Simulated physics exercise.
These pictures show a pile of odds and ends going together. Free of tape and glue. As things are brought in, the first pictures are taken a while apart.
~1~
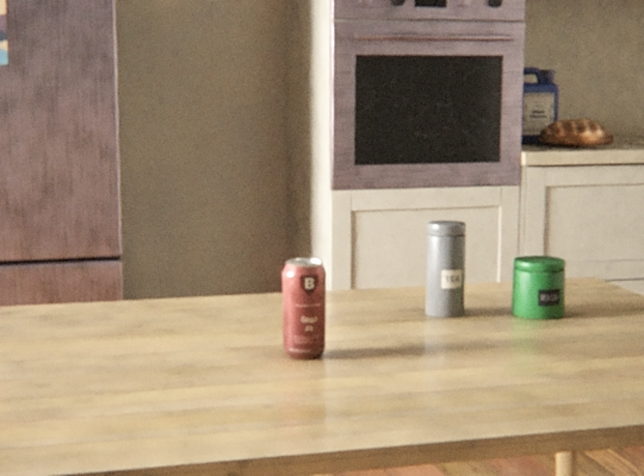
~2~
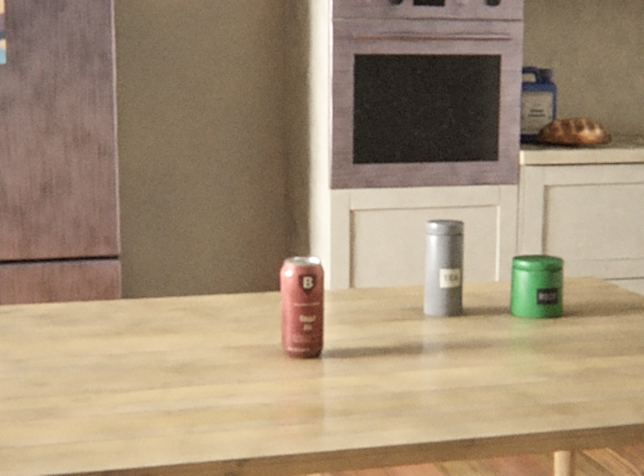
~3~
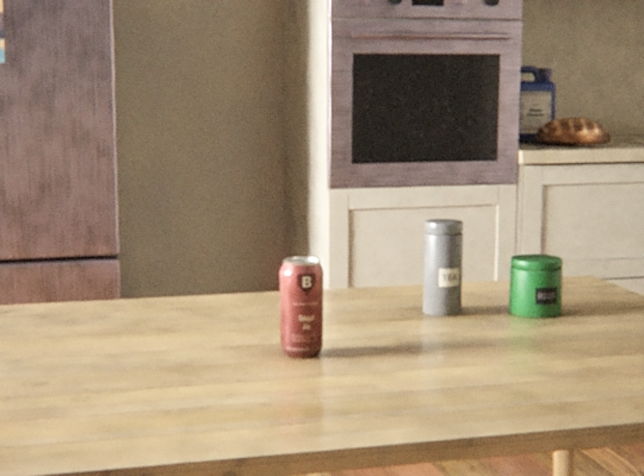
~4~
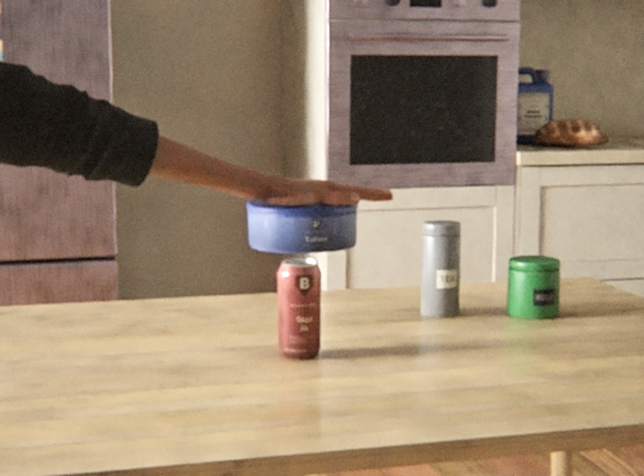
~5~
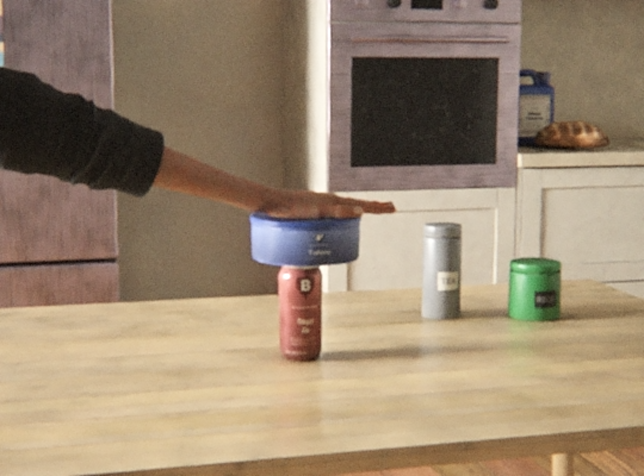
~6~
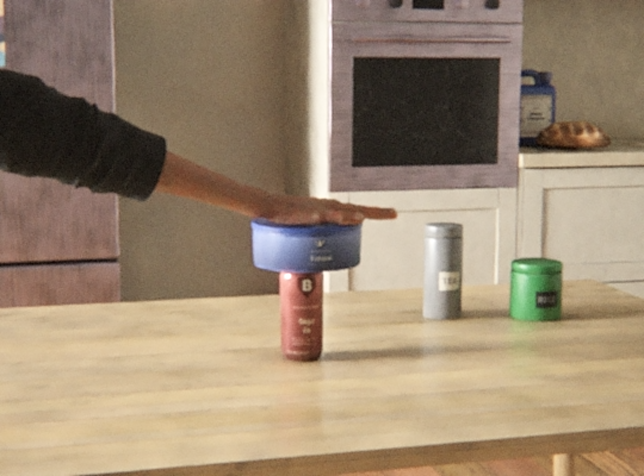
A hand brings in a blue tub and lowers it onto the red can.
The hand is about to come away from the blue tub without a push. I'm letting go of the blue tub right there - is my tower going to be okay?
Yes, it will be fine.
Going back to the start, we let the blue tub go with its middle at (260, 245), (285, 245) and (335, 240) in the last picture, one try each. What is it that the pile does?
Outcomes in order: A collapse, no collapse, a collapse.
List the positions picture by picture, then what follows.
In the first frame, the last thing is not in view yet; red can (304, 309).
In the second frame, the last thing is not in view yet; grey jar (444, 267).
In the third frame, the last thing is not in view yet; green jar (536, 285).
In the fourth frame, still above its spot; blue tub (303, 224); red can (300, 309).
In the fifth frame, still above its spot; blue tub (306, 236); grey jar (442, 270).
In the sixth frame, in place under the hand; blue tub (307, 242); green jar (536, 289).
Then, 0.30 s after the last picture, nothing has stirred.
Then, 0.70 s after the last picture, blue tub resting near (307, 242).
At rest, all 4 in place. Seen from the same camera at the end, blue tub near (307, 242). The pile keeps its balance.
